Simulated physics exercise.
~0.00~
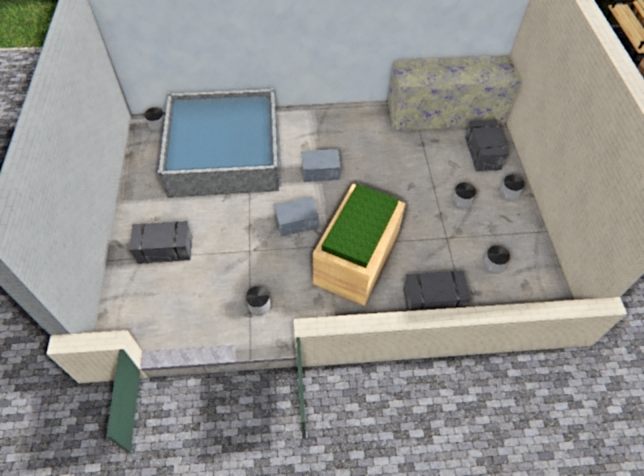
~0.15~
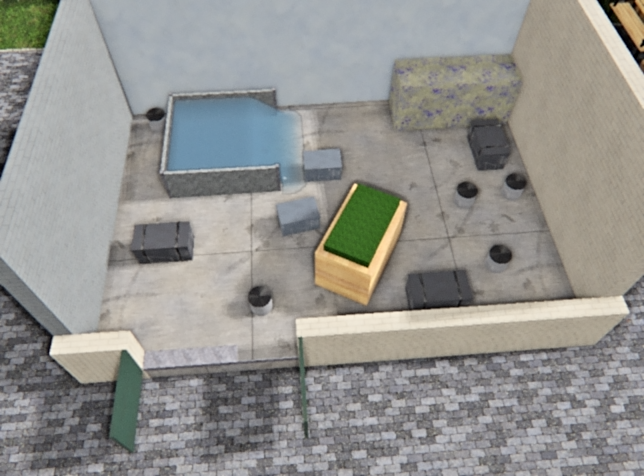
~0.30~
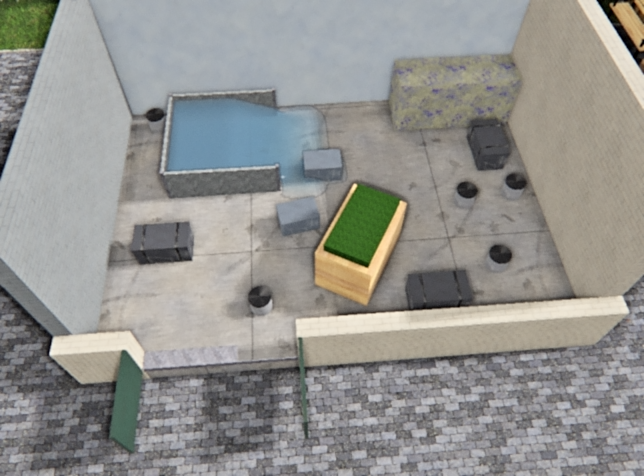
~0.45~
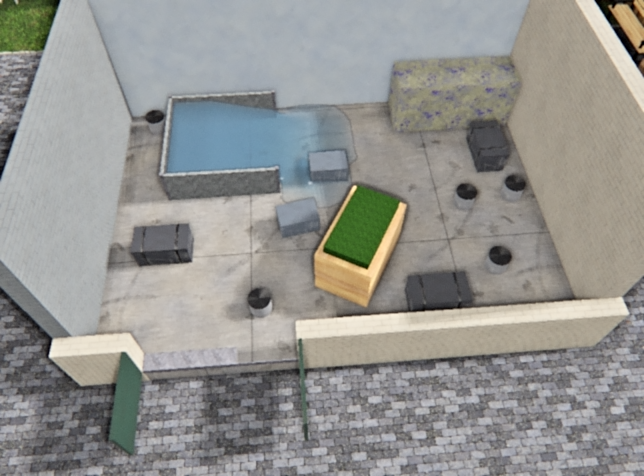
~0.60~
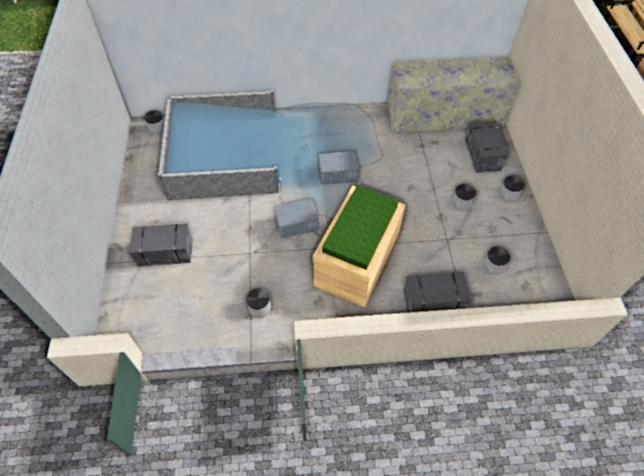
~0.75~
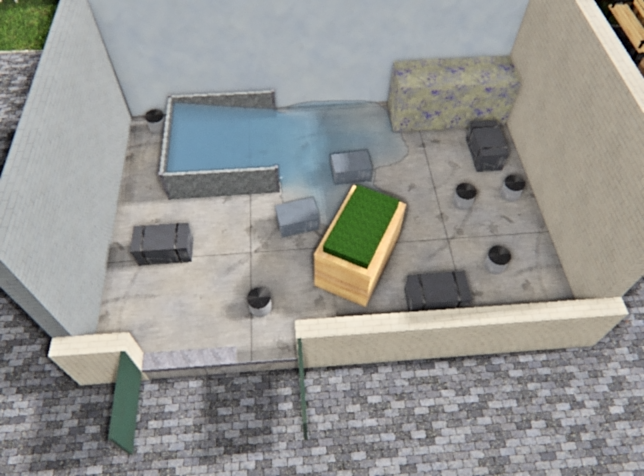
The clip shows a walled court with a full pool, a grass-topped wooden box and scattered blocks and pails; the pool's right side opens, water spreads rightward across the floor, and one grey block shifts slightly right.
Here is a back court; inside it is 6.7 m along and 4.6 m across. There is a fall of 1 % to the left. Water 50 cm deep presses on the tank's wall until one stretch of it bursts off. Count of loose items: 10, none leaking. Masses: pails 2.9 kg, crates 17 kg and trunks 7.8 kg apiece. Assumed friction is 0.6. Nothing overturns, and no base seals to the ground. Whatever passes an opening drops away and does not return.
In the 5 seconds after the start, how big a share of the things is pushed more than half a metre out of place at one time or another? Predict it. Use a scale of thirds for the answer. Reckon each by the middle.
On that scale: One to two thirds.
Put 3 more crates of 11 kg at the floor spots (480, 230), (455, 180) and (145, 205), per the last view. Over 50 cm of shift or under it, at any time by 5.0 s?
Answers in order are crosses the line, crosses the line and does not cross.
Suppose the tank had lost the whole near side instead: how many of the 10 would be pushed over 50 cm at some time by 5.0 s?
That would give 3.
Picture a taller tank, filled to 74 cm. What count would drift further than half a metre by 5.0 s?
With that change, 7 of them.
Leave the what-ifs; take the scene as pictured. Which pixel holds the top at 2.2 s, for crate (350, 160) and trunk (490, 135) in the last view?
Near (457, 184) and (518, 143).
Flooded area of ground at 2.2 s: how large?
About 15 m2.
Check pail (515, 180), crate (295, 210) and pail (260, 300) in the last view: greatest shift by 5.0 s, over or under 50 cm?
One by one: Above the line; below the line; below the line.
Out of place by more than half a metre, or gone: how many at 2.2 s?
Answer: 1.
After 1.1 s 1 of 10 are over 50 cm from their spots; 0 afloat.
After 2.2 s 1 of 10 are over 50 cm from their spots; 1 afloat.
After 3.5 s 5 of 10 are over 50 cm from their spots; 5 afloat.
After 5.0 s 5 of 10 are over 50 cm from their spots, and 5 have been at some point; 6 afloat.
